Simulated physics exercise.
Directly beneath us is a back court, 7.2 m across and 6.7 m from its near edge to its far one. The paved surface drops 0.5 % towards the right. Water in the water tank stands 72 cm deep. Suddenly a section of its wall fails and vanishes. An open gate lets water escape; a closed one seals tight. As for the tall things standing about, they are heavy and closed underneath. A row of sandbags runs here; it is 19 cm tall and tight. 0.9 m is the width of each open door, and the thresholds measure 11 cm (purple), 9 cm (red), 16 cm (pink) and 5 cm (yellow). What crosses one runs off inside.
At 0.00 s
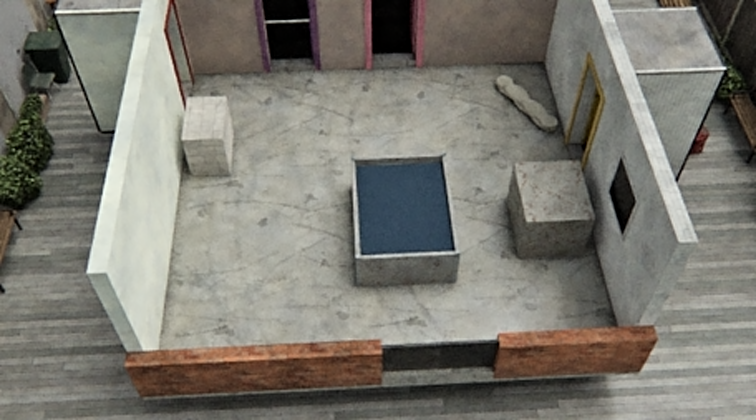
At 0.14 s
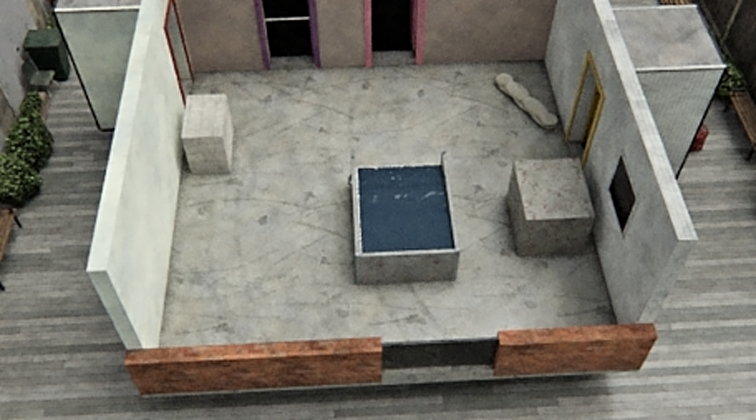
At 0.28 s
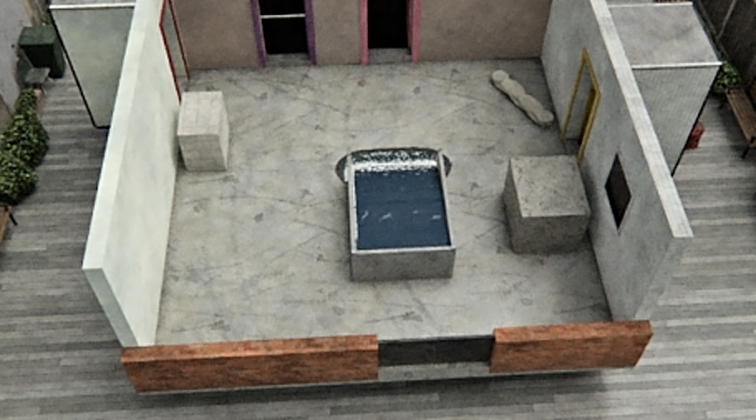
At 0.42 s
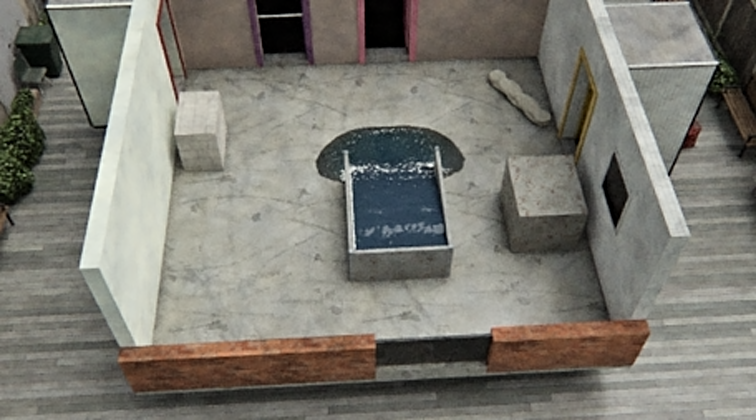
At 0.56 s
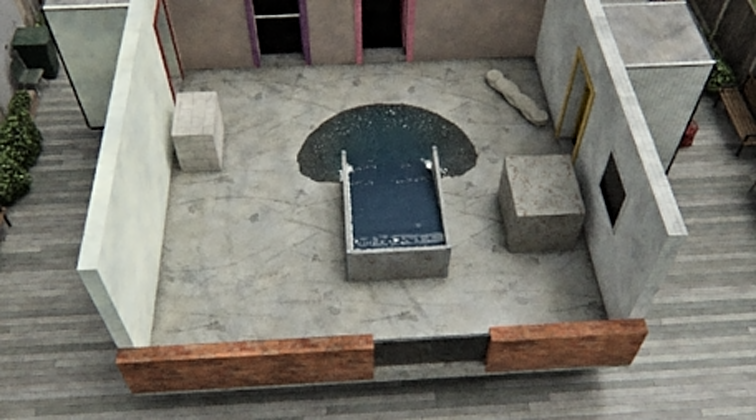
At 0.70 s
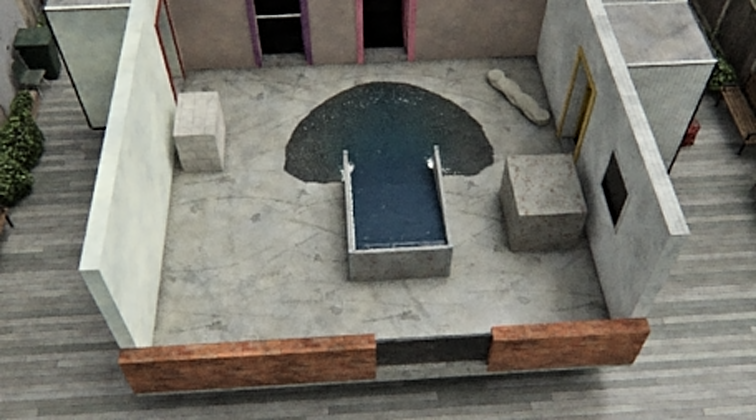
Water in a tank pours out its far side and spreads across the paved court.
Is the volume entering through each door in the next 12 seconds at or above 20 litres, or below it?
Result: The purple door lets in more than the cap; the red door lets in more than the cap; the pink door lets in more than the cap; the yellow door lets in more than the cap.
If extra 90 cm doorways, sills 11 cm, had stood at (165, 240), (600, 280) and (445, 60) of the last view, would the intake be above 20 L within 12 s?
Well, the first is on the low side, the second is on the low side, and the third is on the high side.
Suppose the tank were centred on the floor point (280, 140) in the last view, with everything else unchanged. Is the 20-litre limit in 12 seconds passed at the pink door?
Pink: Within limit.
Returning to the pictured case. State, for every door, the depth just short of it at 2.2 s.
Door by door, in cm: Purple reads 20, red reads 0, pink reads 31, yellow reads 0.
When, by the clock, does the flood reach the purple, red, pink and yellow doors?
Purple: 1.3 s; red: 2.6 s; pink: 0.9 s; yellow: 2.8 s.
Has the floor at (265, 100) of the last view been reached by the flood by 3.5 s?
It is flooded.
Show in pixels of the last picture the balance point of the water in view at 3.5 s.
Near (385, 121).
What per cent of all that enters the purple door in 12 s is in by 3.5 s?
Some 90 per cent by then.
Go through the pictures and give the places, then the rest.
In the first picture, still water, 72 cm deep, in the water tank at (403, 206).
In the second picture, the front is at a hidden place, 0.9 m from the gap on the water tank's far side; 0.4 m2 of floor is under water; 72 cm left at the back of the water tank.
In the third picture, water pours out on the water tank's far side and has run 1.1 m, to (445, 164); typically 13 cm deep outside, 72 cm at the water tank's back.
In the fourth picture, water pours out on the water tank's far side and has run 1.4 m, to (429, 132); typically 10 cm deep outside, 71 cm at the water tank's back.
In the fifth picture, water pours out on the water tank's far side and has run 1.9 m, to (370, 108); typically 7 cm deep outside, 63 cm at the water tank's back.
In the sixth picture, water pours out on the water tank's far side and has run 2.5 m, to (394, 85); typically 6 cm deep outside, 61 cm at the water tank's back.
After 1.4 s water covers 30 % of the floor and is deepest (28 cm) near (394, 175); purple door 10 cm at the sill, 0 L in, red door not reached, pink door 30 cm at the sill, 35 L in, yellow door not reached.
After 2.2 s water covers 35 % of the floor and is deepest (31 cm) near (374, 67); purple door 20 cm at the sill, 9 L in, red door not reached, pink door 31 cm at the sill, 106 L in, yellow door not reached.
After 3.5 s water covers 40 % of the floor and is deepest (30 cm) near (548, 118); purple door 14 cm at the sill, 34 L in, red door 19 cm at the sill, 26 L in, pink door 18 cm at the sill, 157 L in, yellow door 5 cm at the sill, 0 L in.
After 7.0 s water covers 65 % of the floor and is deepest (16 cm) near (548, 118); purple door 8 cm at the sill, 37 L in, red door 10 cm at the sill, 92 L in, pink door 7 cm at the sill, 160 L in, yellow door 11 cm at the sill, 10 L in.
After 12.0 s water covers 95 % of the floor and is deepest (8 cm) near (610, 343); purple door 5 cm at the sill, 37 L in, red door 3 cm at the sill, 93 L in, pink door 5 cm at the sill, 160 L in, yellow door 7 cm at the sill, 55 L in.
